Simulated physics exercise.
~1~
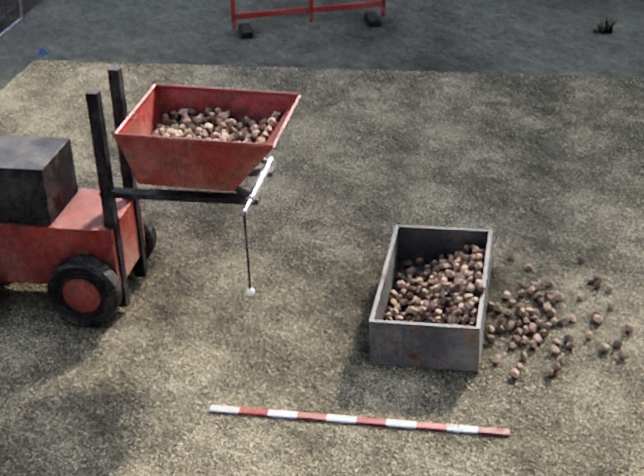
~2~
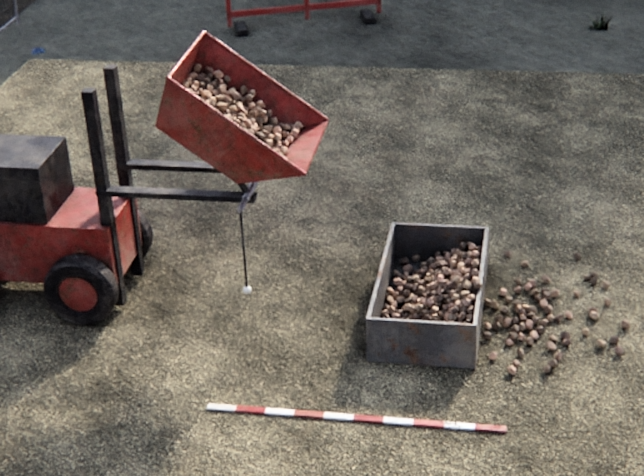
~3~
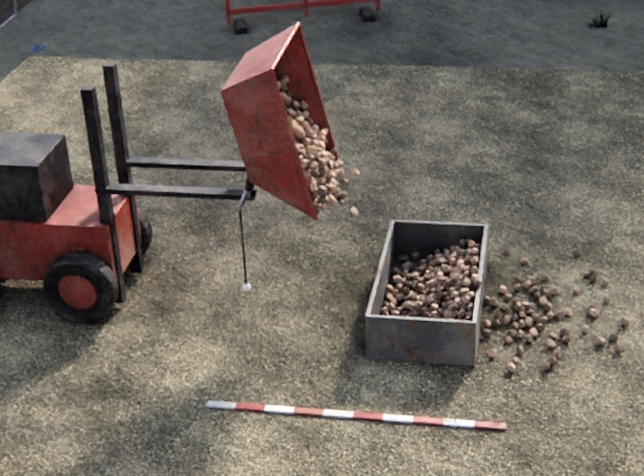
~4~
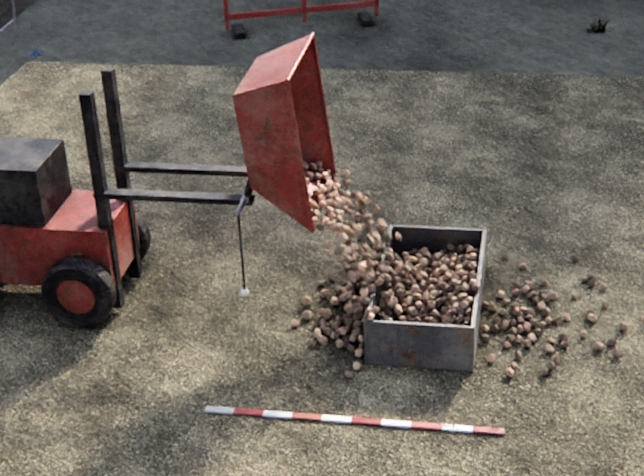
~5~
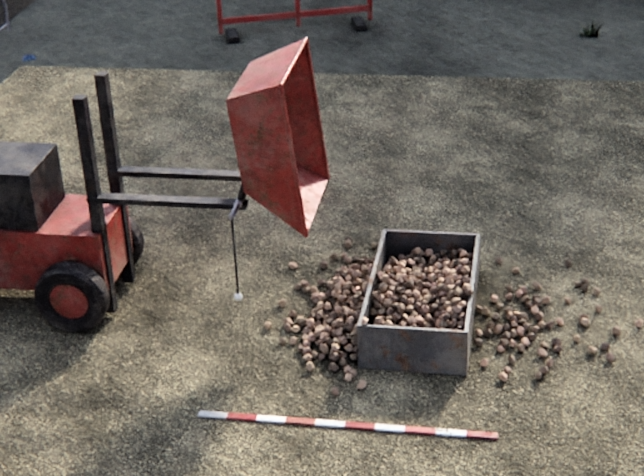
In the video, a red forklift-like vehicle tips a raised red skip of brownish stones steeply to the right, pouring them toward a grey bin already partly filled; some land inside, others pile up on the ground at its left, and the skip ends empty, still tilted.
